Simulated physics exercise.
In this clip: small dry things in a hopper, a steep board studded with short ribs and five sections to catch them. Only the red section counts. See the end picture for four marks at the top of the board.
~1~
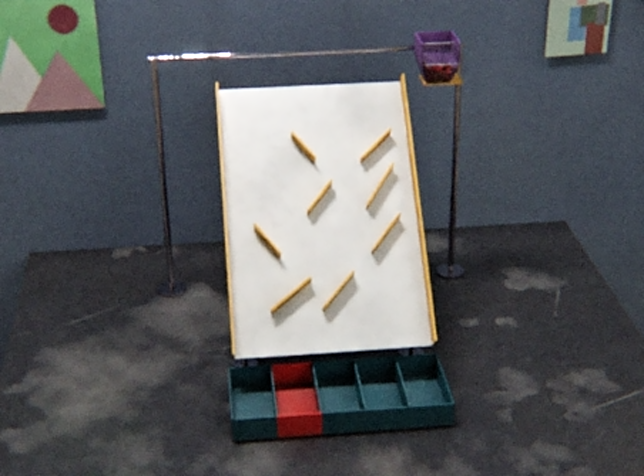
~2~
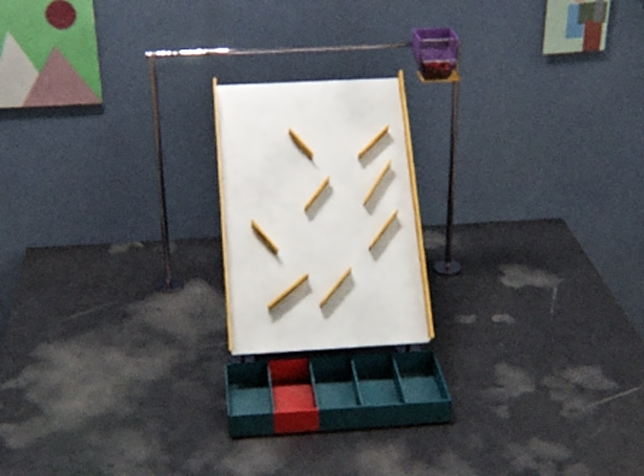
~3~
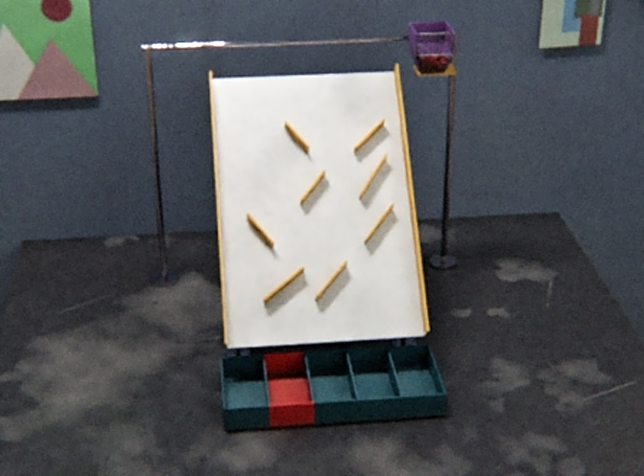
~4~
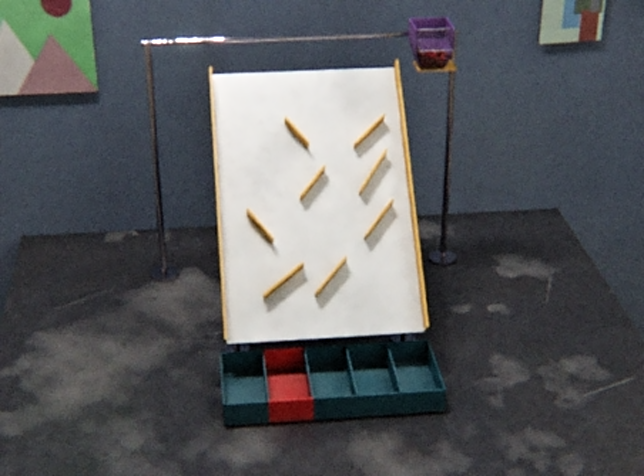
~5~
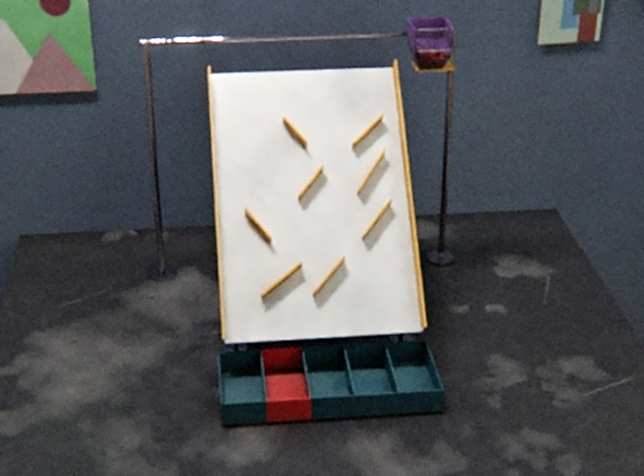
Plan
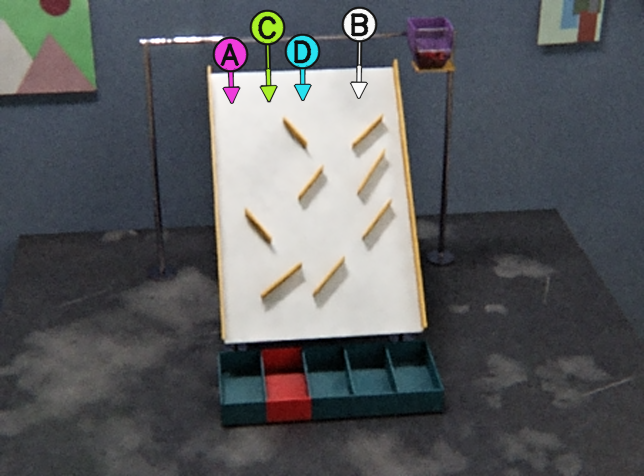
Nothing moves but the slightly drifting view of a purple hopper above a ribbed white board and five sections, one red.
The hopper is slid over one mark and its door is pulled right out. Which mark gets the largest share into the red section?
Use mark B.
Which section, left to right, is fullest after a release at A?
The first from the left.
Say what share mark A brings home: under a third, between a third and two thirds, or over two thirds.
It is under a third.
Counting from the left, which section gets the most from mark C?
The first.
On the marked copy, mark A meets the board at (231, 97); mark B meets the board at (358, 92); mark C meets the board at (268, 95); mark D meets the board at (302, 94).
With A, a small part in the red section, about two thirds in other sections, a small part held on the board, a small part outside the box.
With B, about a third in the red section, about half in other sections, a small part held on the board.
With C, a small part in the red section, about two thirds in other sections, about a quarter held on the board.
With D, about a quarter in the red section, most in other sections, a stray few outside the box.
